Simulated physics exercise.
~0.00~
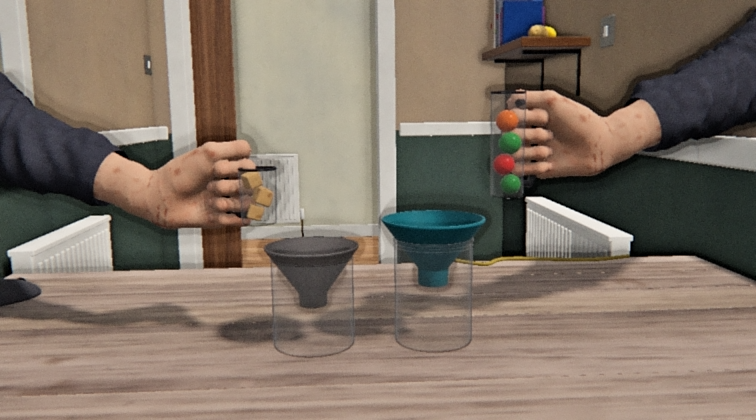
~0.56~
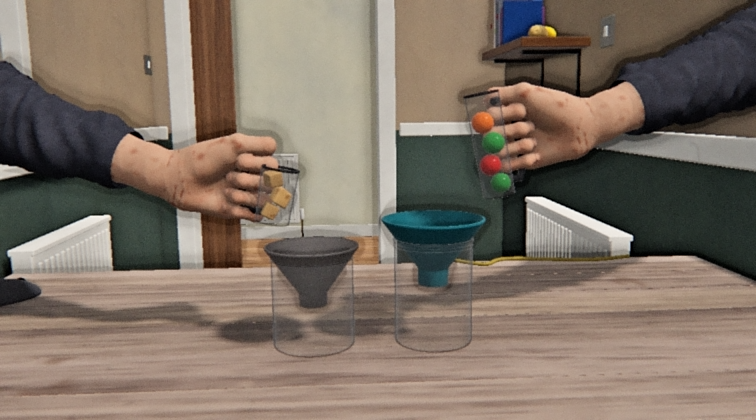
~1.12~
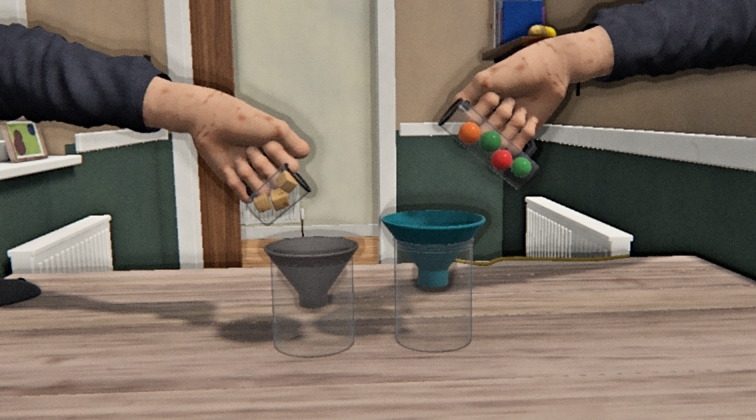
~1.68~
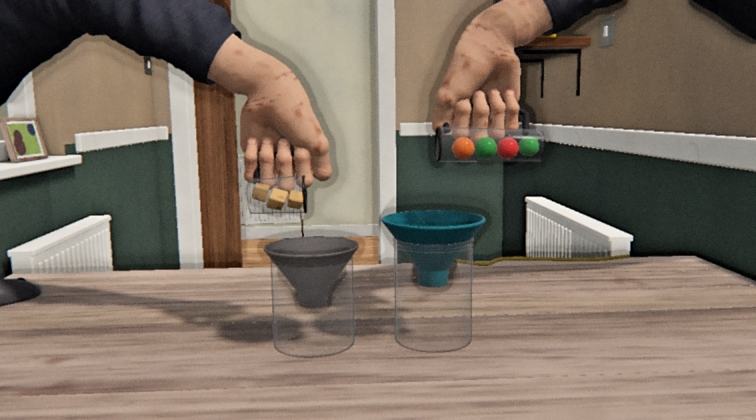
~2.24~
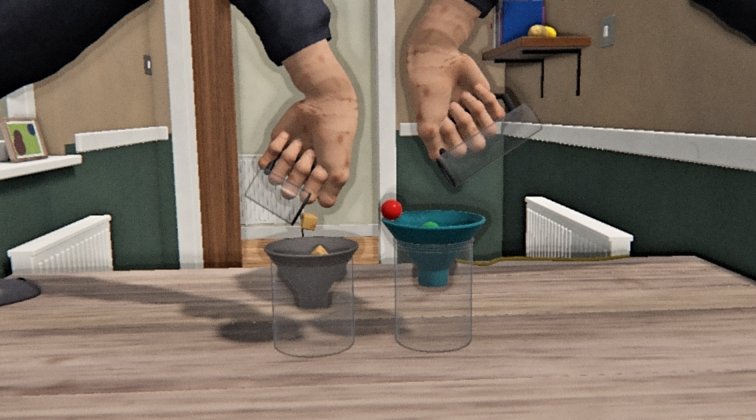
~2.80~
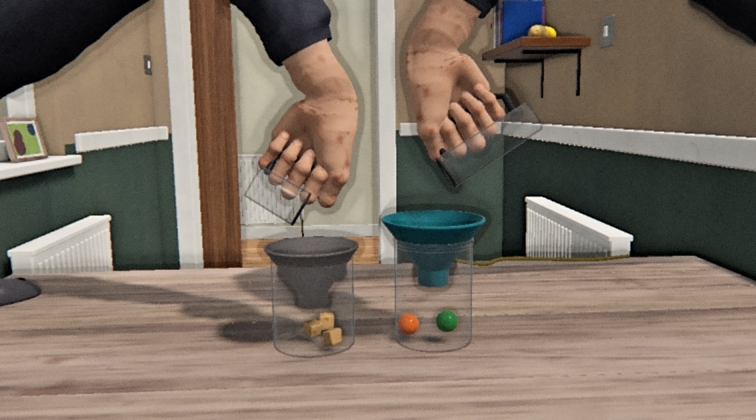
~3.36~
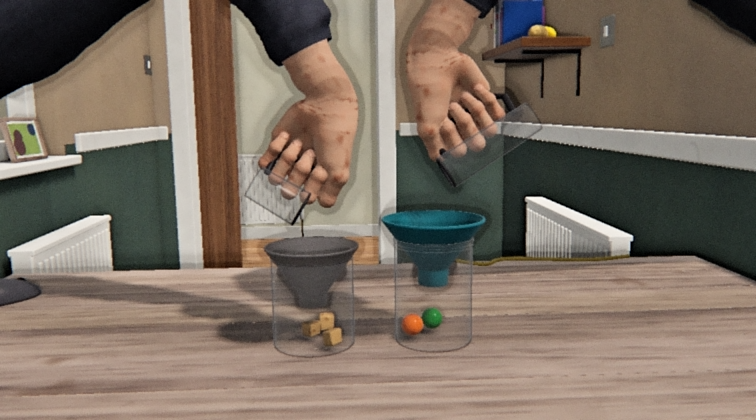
Two hands tipping cups over funnels, tan cubes all dropping into the left jar, only some coloured balls reaching the right.
